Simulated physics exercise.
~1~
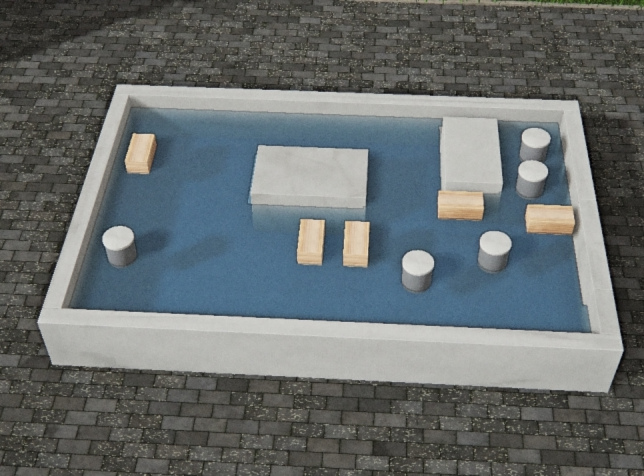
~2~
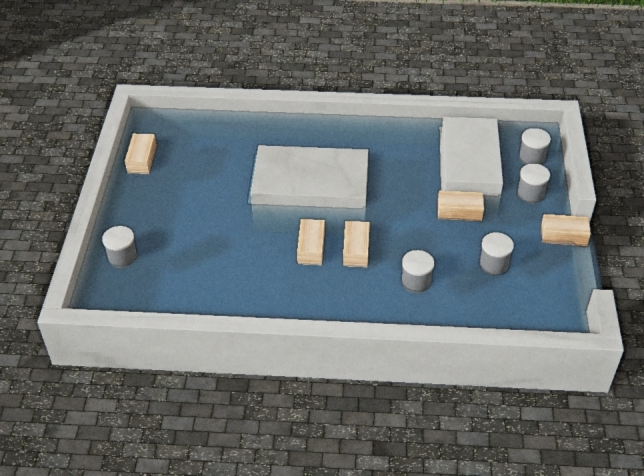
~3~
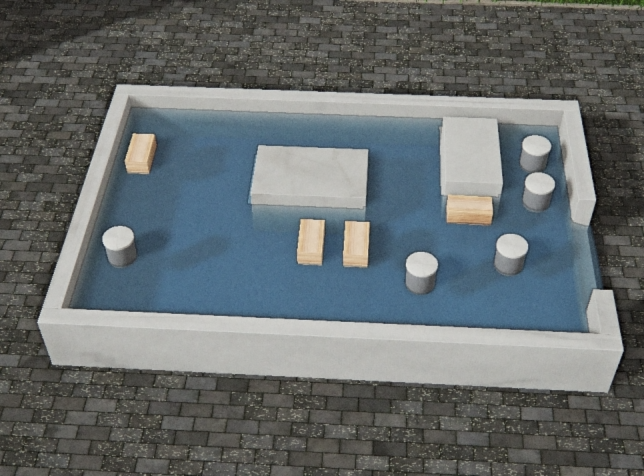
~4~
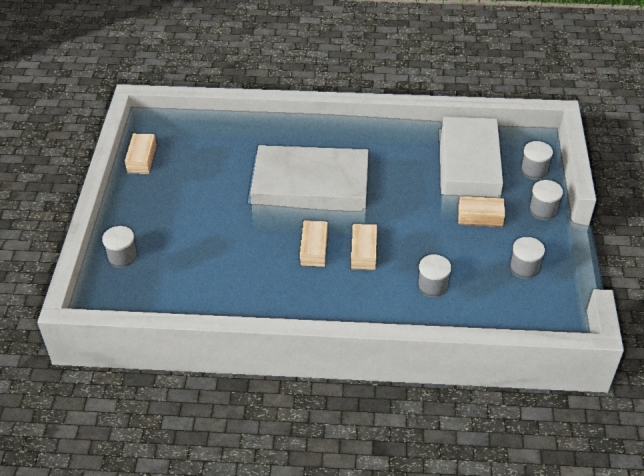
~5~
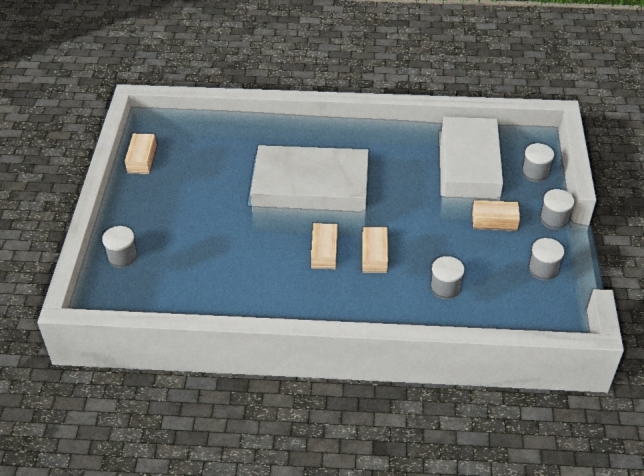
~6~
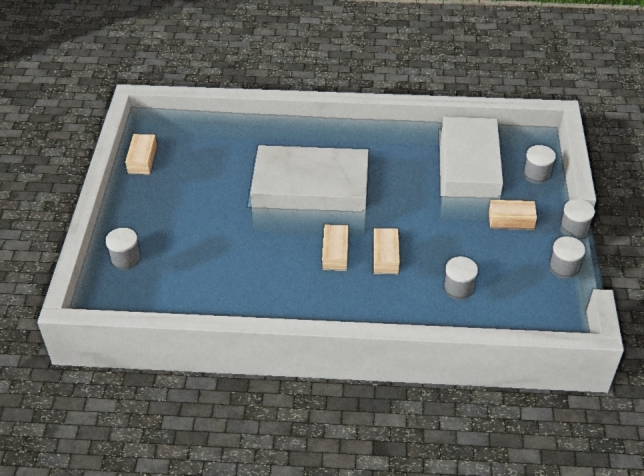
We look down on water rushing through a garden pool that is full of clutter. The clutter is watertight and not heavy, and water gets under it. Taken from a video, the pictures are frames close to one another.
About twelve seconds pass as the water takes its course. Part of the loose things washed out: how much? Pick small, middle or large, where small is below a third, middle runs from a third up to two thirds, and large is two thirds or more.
Large.
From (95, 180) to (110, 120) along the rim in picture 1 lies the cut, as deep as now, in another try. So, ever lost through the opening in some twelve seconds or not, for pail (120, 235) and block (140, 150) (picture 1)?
One by one, that comes to got out, then got out.
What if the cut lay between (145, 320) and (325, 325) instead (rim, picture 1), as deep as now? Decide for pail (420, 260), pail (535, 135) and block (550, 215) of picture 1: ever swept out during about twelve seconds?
Okay, one after another: Departs, then never departs, then never departs.
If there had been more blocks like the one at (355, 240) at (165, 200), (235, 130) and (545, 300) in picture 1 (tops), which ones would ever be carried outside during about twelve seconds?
For the three copies in the stated order: Remained, remained, escaped.
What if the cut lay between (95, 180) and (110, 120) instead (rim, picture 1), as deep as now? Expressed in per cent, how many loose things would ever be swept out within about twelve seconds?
Around 20 in a hundred.
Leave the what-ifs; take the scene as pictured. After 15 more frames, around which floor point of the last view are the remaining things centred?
Roughly (340, 254).
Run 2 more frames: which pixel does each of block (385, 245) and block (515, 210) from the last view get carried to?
I'd guess close to (417, 247) and close to (547, 211).
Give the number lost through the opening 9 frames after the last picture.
All told, it is 5.
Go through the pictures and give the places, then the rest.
In the first frame, a pail at (496, 242), afloat; a pail at (533, 170), afloat; 0 of 10 have shifted.
In the second frame, a pail at (498, 244), afloat; a pail at (535, 174) floats; 1 of 10 have shifted.
In the third frame, a pail at (513, 245), afloat, close to its start; a pail at (540, 183), afloat, close to its start; 5 of 10 have shifted.
In the fourth frame, a pail at (529, 248) floats, close to its start; a pail at (548, 190) floats, close to its start; 7 of 10 have shifted.
In the fifth frame, a pail at (548, 250), afloat, a stride from its start; a pail at (559, 200) floats, close to its start; 8 of 10 have shifted.
In the sixth frame, a pail at (569, 248), afloat, a stride from its start; a pail at (580, 210), afloat, a stride from its start; 8 of 10 have shifted.
A moment on, 3 of 10 are out; 7 afloat.
Next, 5 of 10 are out; 5 afloat.
Later, 6 of 10 are out; 4 afloat.
In the end, 8 of 10 are out; 2 afloat.
